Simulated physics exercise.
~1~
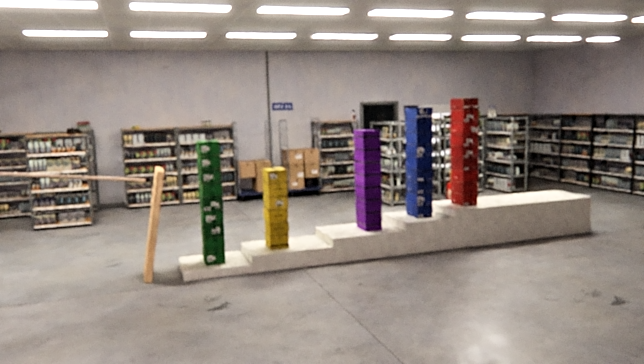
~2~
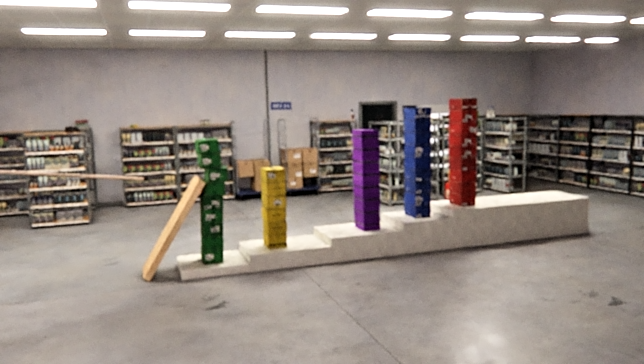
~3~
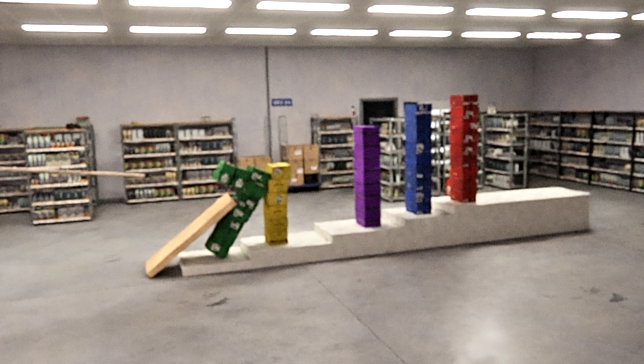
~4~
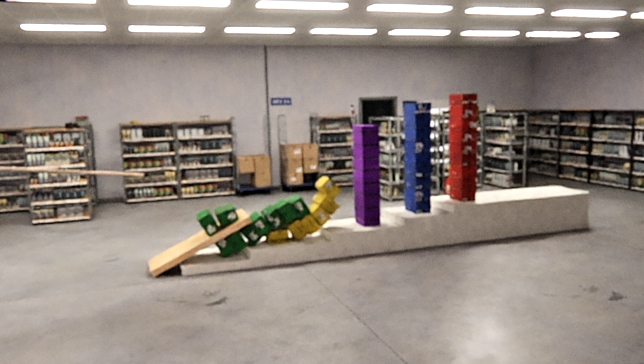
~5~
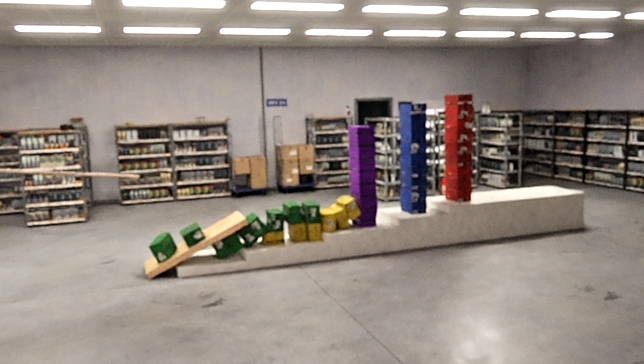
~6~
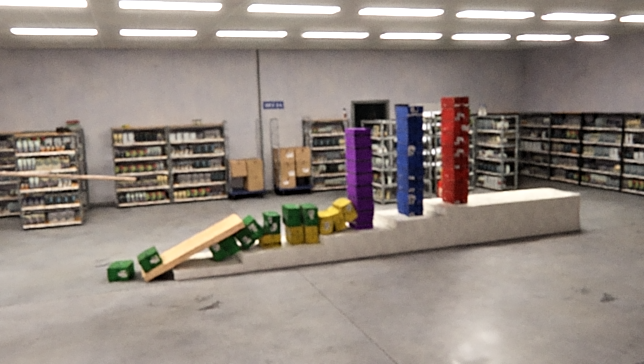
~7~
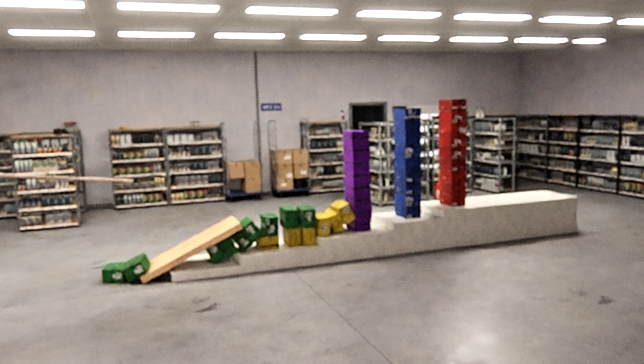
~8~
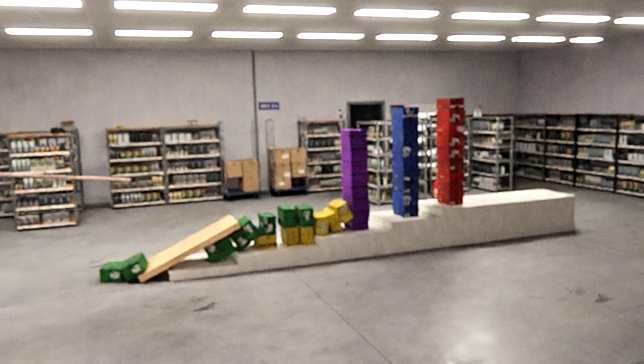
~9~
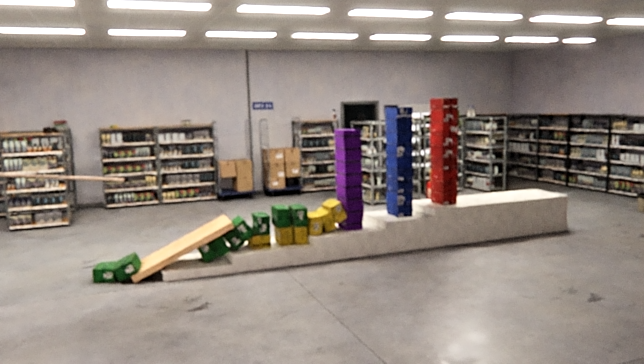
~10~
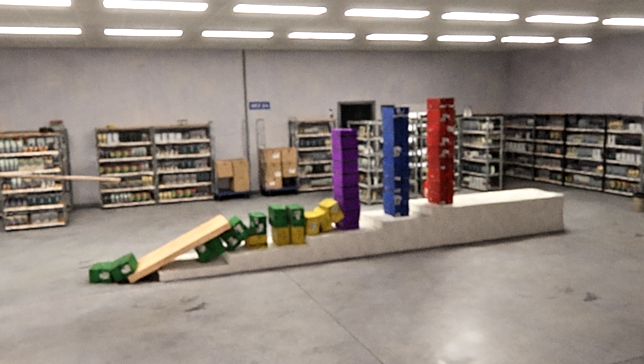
A wooden board tips right, toppling the green and yellow stacks while three others stay standing.
